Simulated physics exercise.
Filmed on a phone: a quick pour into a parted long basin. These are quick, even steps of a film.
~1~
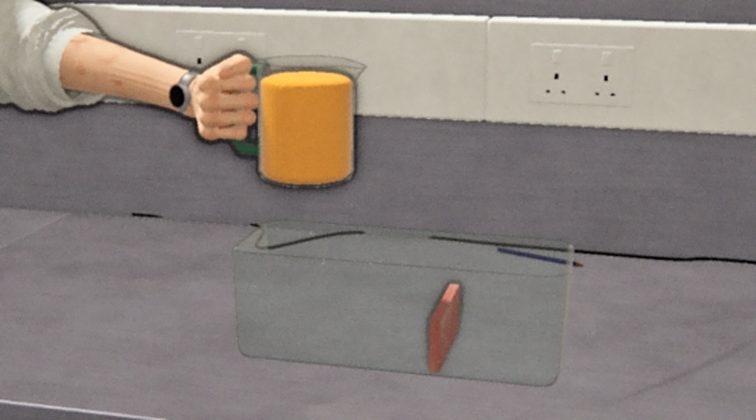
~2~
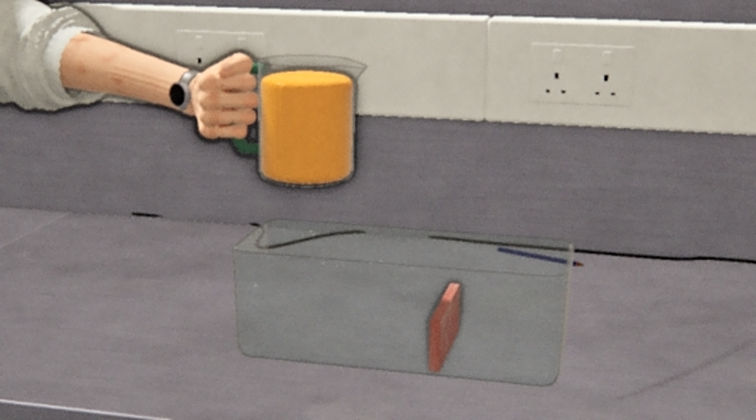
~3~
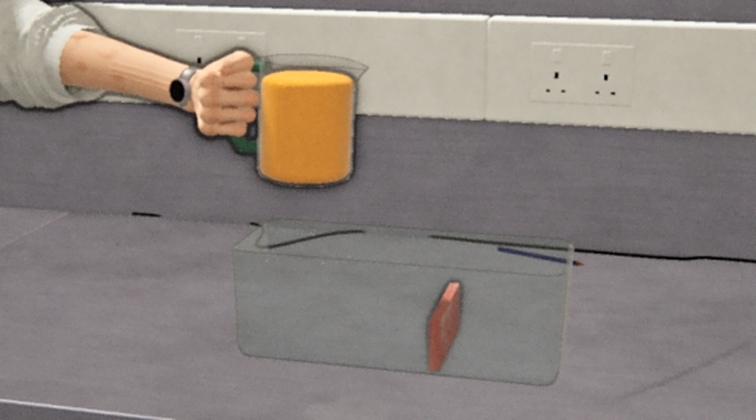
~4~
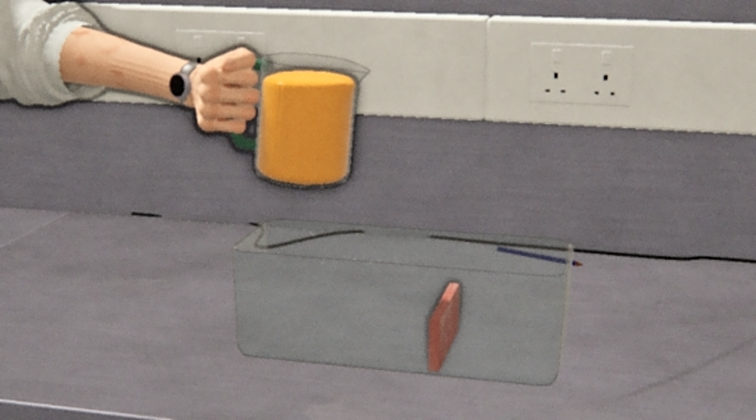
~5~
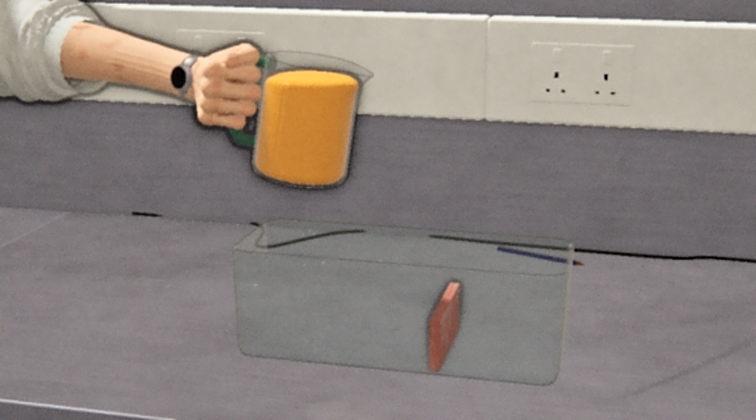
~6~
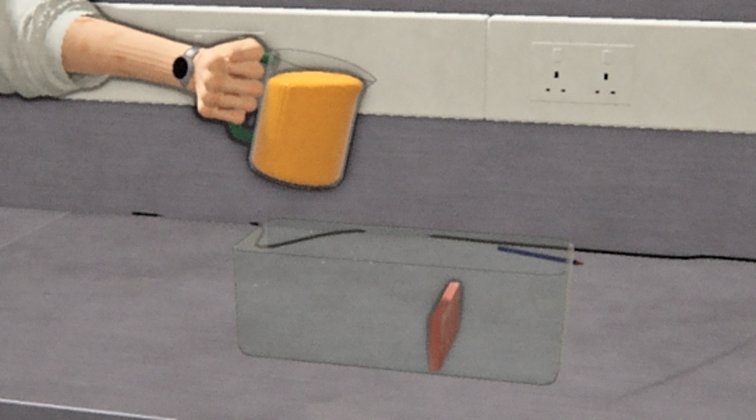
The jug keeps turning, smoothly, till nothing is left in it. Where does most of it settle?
Most lies in the left-hand part.
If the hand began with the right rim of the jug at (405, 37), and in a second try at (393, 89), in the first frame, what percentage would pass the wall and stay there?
About 95 and 65 per cent.
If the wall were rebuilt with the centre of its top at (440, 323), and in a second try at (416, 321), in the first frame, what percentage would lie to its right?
Near 50 % and 80 %.
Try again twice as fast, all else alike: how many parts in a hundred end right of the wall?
Near 20 %.
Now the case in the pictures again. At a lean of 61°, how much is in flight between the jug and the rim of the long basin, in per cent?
Near 10 %.
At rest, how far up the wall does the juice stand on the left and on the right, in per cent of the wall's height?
Left about 30, right about 30.
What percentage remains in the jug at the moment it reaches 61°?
Some 85 per cent.
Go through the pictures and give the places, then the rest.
In the first frame, it leans 0°; its right rim is at (366, 66); the juice meets the walls at (265, 77) and (353, 81); the long basin's rim runs from (250, 236) to (569, 261); the wall's top is at (446, 303).
In the second frame, it leans 1°; its right rim is at (367, 66); the juice meets the walls at (265, 76) and (353, 81).
In the third frame, it leans 2°; its right rim is at (368, 67); the juice meets the walls at (266, 76) and (354, 81).
In the fourth frame, it leans 5°; its right rim is at (370, 70); the juice meets the walls at (267, 76) and (356, 82).
In the fifth frame, it leans 8°; its right rim is at (373, 74); the juice meets the walls at (269, 77) and (360, 82).
In the sixth frame, it leans 12°; its right rim is at (376, 80); the juice meets the walls at (272, 79) and (364, 82).
A moment on, the tilt is 61° and 85 per cent is still to pour, 3 is left of the wall and 1 right of it.
Next, the tilt is 91° and 41 per cent is still to pour, 18 is left of the wall and 23 right of it.
Then the tilt is 98° and 9 per cent is still to pour, 56 is left of the wall and 30 right of it.
Later the tilt is 98° and 1 per cent is still to pour, 66 is left of the wall and 31 right of it.
In the end 68 per cent lies left of the wall, 31 right of it and 1 outside.
